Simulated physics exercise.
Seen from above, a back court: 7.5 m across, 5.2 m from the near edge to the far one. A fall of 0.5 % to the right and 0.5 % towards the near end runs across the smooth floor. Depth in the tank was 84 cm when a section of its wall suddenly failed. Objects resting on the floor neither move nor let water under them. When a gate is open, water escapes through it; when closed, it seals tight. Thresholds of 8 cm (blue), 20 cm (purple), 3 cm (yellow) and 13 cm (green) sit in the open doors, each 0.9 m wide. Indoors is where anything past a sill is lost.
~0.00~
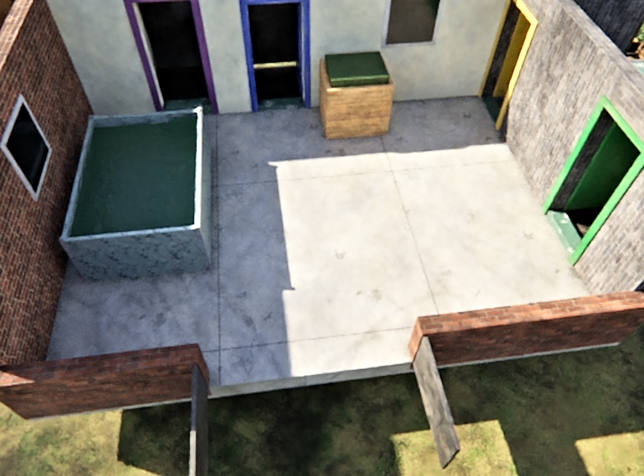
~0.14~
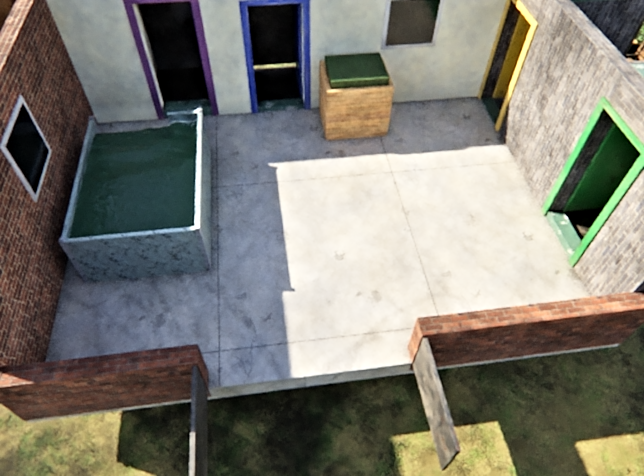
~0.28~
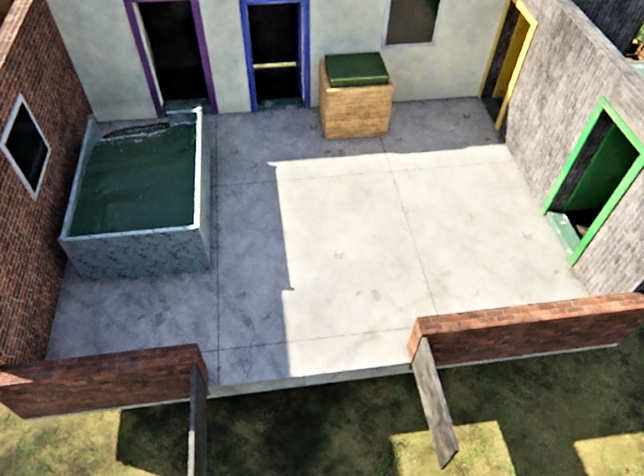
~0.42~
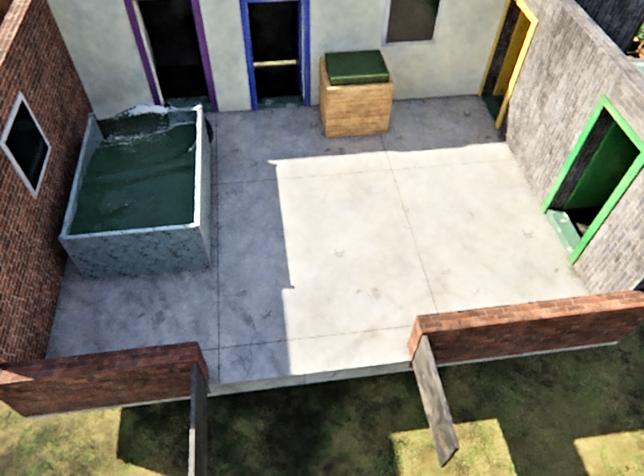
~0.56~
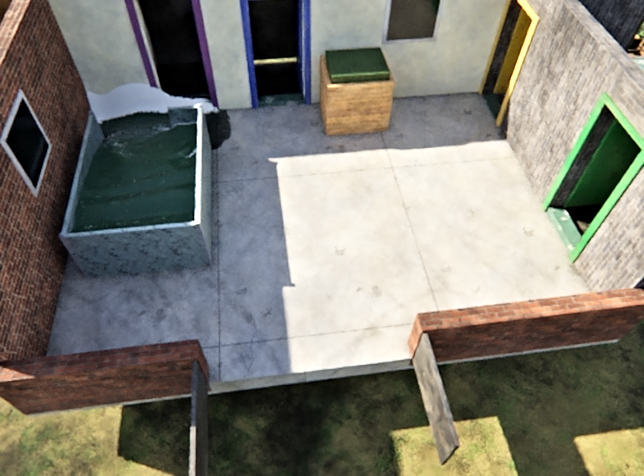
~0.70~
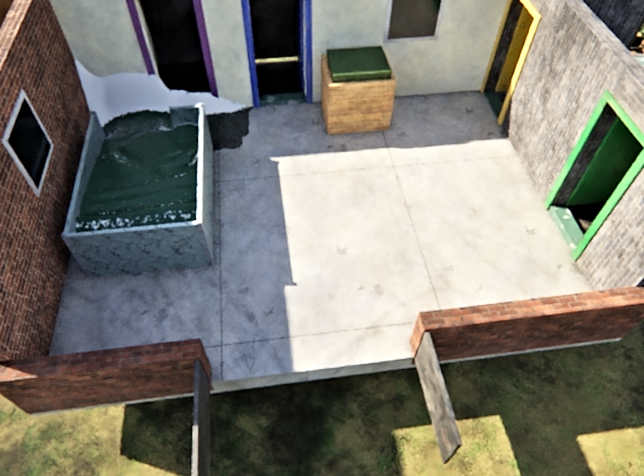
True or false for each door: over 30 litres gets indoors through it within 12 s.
Blue door - true, purple door - true, yellow door - true, green door - false.
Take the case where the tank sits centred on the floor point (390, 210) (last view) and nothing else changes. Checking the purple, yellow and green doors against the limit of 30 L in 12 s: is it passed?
Well, purple ends up inside the mark, yellow ends up beyond the mark and green ends up inside the mark.
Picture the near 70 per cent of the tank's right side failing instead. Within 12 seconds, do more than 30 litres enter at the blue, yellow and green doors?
Then: Blue below, yellow above, green over.
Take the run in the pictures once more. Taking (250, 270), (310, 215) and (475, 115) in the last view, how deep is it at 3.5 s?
0, 2, 1 cm.
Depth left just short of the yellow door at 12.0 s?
I'd put it near 12.5 cm.
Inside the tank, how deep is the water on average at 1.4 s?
Some 54 cm on average.
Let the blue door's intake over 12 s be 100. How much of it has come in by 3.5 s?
10 percent or so by then.
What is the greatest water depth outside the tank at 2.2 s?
Roughly 56 cm.
After 1.4 s water covers 15 % of the floor and is deepest (68 cm) near (129, 120); blue door 7 cm at the sill, 0 L in, purple door 40 cm at the sill, 67 L in, yellow door not reached, green door not reached.
After 2.2 s water covers 25 % of the floor and is deepest (56 cm) near (109, 122); blue door 10 cm at the sill, 0 L in, purple door 38 cm at the sill, 166 L in, yellow door not reached, green door not reached.
After 3.5 s water covers 60 % of the floor and is deepest (38 cm) near (47, 370); blue door 16 cm at the sill, 13 L in, purple door 26 cm at the sill, 241 L in, yellow door 4 cm at the sill, 0 L in, green door not reached.
After 7.0 s water covers 85 % of the floor and is deepest (20 cm) near (97, 135); blue door 10 cm at the sill, 85 L in, purple door 16 cm at the sill, 254 L in, yellow door 3 cm at the sill, 14 L in, green door 14 cm at the sill, 3 L in.
After 12.0 s water covers 95 % of the floor and is deepest (13 cm) near (495, 137); blue door 8 cm at the sill, 110 L in, purple door 8 cm at the sill, 254 L in, yellow door 13 cm at the sill, 92 L in, green door 10 cm at the sill, 5 L in.
